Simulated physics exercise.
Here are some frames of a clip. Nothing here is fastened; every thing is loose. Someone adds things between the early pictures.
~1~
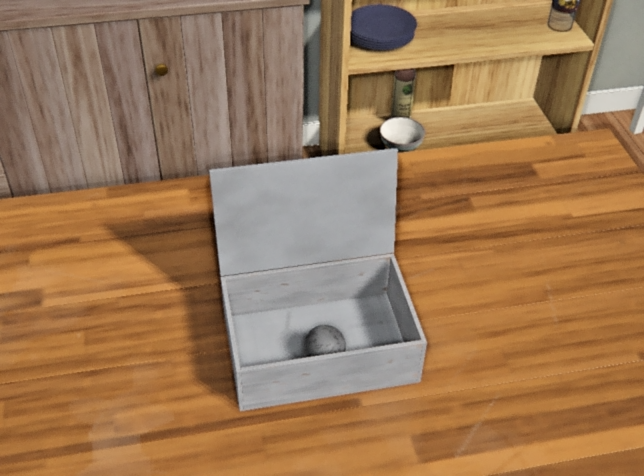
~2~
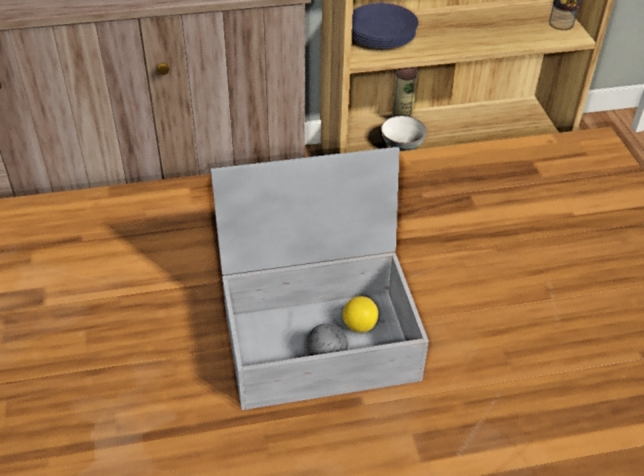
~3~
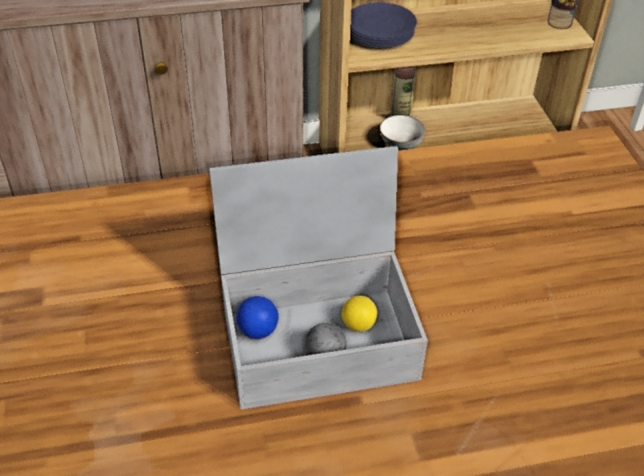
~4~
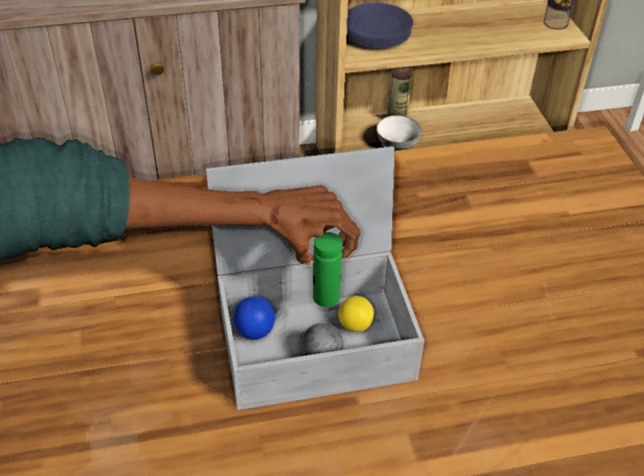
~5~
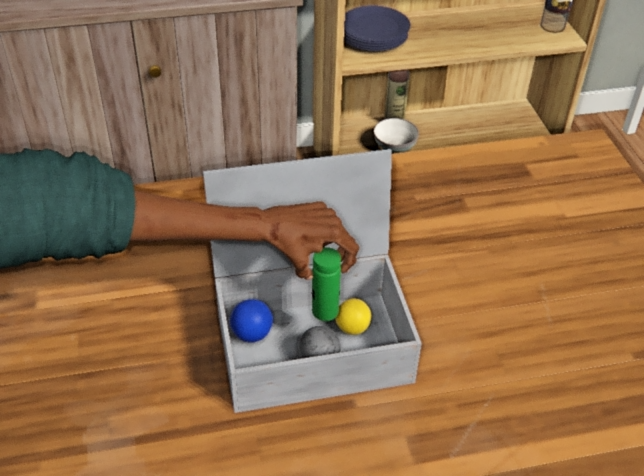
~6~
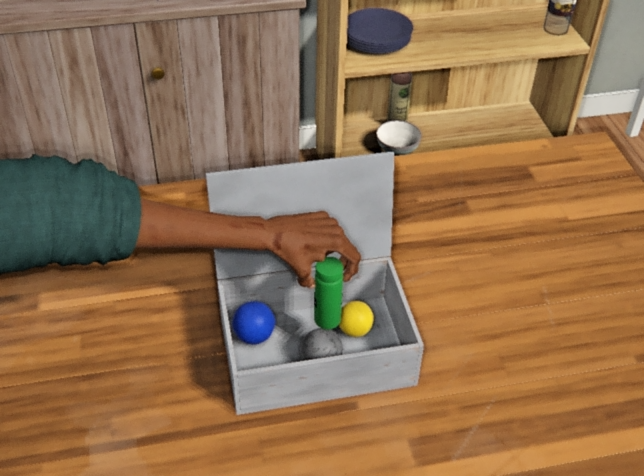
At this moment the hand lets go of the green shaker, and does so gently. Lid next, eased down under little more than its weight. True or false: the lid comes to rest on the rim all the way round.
True.
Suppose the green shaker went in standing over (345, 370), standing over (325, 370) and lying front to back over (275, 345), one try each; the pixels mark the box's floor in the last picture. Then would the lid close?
In order: The lid gets blocked, then fits down, then fits down.
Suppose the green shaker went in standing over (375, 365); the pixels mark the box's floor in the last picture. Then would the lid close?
It cannot come down.
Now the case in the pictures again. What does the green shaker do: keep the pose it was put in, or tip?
After all that, it finishes out of line.
Then, 0.60 s on from there, green shaker turned 69° from how it was put near (327, 318); grey ball shifted about its own width.
Then, 1.40 s on from there, lid 72° above the rim; green shaker on its side near (346, 327); grey ball shifted about its own width; yellow lemon shifted about its own width.
Then, 2.00 s on from there, lid 27° above the rim; green shaker on its side near (346, 327); grey ball shifted about its own width; yellow lemon shifted about its own width.
In the end, lid shut; toppled in the box, green shaker; moved from the start, grey ball; the other 2 unmoved. At the end, from the last picture's camera, green shaker near (346, 327).
